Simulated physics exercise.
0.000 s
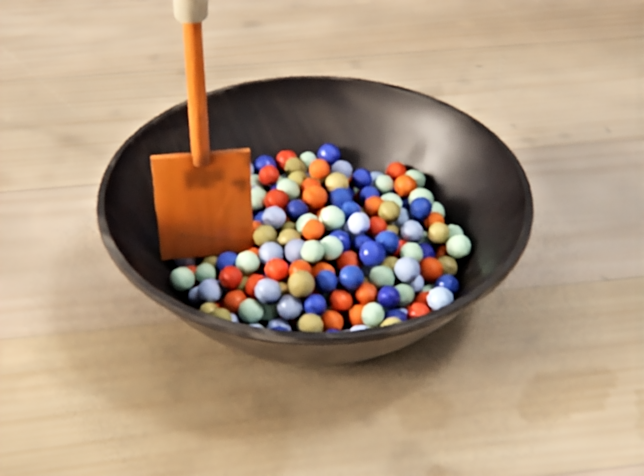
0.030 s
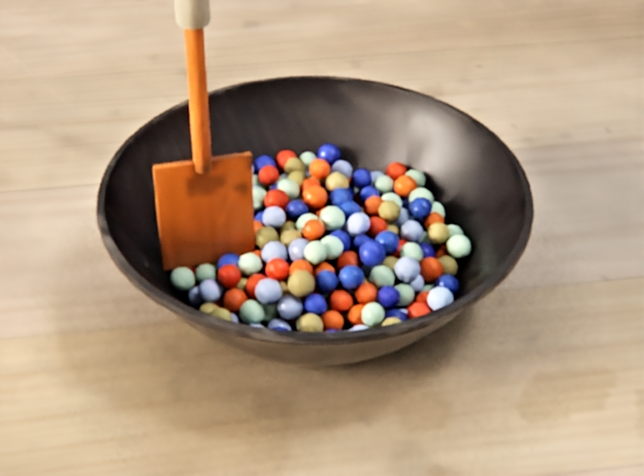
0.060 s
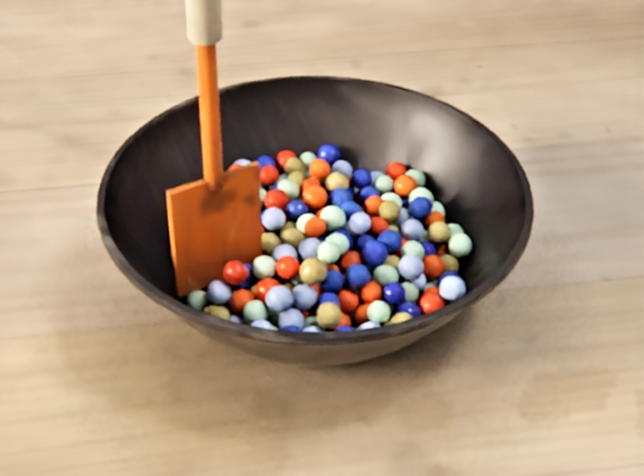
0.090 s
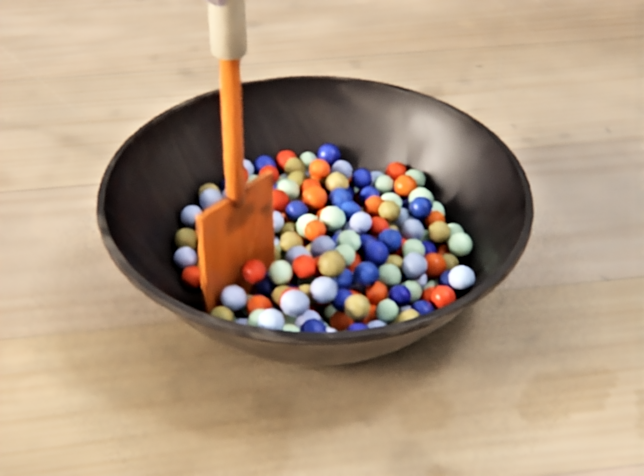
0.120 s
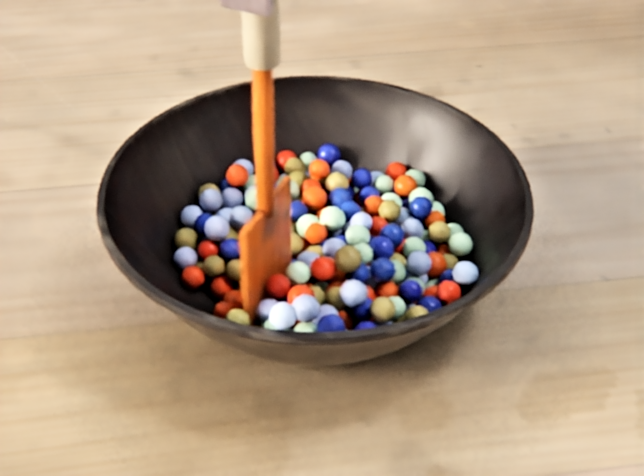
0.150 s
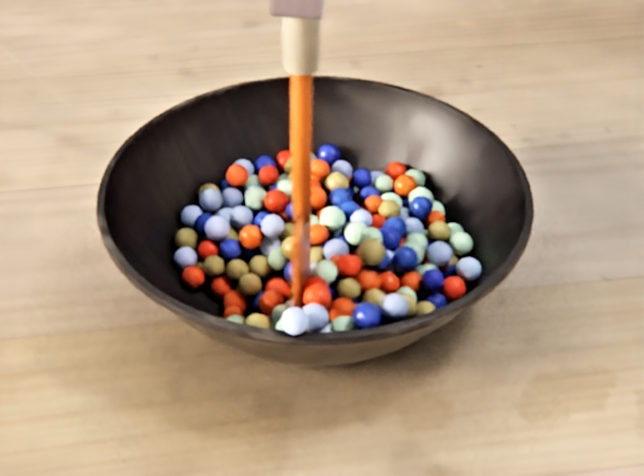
A black bowl of small colorful balls sat still on a wooden table while an orange paddle swept from the left side toward the front middle, turning edge-on and pushing the balls around.
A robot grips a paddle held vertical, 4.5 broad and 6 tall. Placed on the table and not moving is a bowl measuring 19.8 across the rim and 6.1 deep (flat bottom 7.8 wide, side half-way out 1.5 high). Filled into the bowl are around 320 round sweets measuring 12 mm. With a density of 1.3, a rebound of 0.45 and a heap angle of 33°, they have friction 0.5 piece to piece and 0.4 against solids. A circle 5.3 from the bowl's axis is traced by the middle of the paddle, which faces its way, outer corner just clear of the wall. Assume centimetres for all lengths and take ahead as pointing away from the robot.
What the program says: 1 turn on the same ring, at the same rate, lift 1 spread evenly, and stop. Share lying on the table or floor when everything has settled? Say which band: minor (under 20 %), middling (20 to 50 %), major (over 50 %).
Band: Minor.
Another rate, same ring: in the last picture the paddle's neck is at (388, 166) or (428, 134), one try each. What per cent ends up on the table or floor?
Around 25 and 35 per cent respectively.
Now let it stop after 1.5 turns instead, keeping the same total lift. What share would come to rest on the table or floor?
Close to 15 in a hundred.
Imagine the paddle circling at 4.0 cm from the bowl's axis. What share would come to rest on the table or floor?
Close to 5 in a hundred then.
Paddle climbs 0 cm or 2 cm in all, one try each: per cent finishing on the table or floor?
Close to 15 and 5 percent, in that order.
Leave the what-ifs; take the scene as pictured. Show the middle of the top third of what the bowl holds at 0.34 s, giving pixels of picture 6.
The top third is centred near (403, 178) in the last picture.
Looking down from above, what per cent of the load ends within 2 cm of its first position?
I'd put it at about 45 in a hundred.
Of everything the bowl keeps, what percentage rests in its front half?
Roughly 50 percent of it.
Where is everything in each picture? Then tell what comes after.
Paddle neck at (199, 126), 0° round; upper third of the load around (323, 233), from x 180 to 460, top at y 155; 323 in the bowl, in the first frame.
Paddle neck at (201, 132), 7° round; upper third of the load around (322, 233), from x 180 to 460, top at y 155, in the second frame.
Paddle neck at (212, 149), 23° round; upper third of the load around (328, 243), from x 185 to 460, top at y 155, in the third frame.
Paddle neck at (234, 165), 40° round; upper third of the load around (329, 249), from x 185 to 460, top at y 155, in the fourth frame.
Paddle neck at (265, 176), 58° round; upper third of the load around (339, 249), from x 185 to 465, top at y 155, in the fifth frame.
Paddle neck at (302, 181), 75° round; upper third of the load around (355, 252), from x 185 to 470, top at y 155; 323 in the bowl, in the sixth frame.
By 0.34 s, 184° round, highest piece 9 above the table; 314 in the bowl, 3 on the table or floor, 6 in flight or on the tool.
By 0.53 s, 294° round, highest piece 9 above the table; 300 in the bowl, 19 on the table or floor, 4 in flight or on the tool.
By 0.82 s, 0° round, highest piece 5 above the table; 288 in the bowl, 35 on the table or floor.
By 1.52 s, 0° round, highest piece 5 above the table; 288 in the bowl, 35 on the table or floor.
Final count, 288 in the bowl, 35 on the table or floor. That is 11 % on the table or floor.
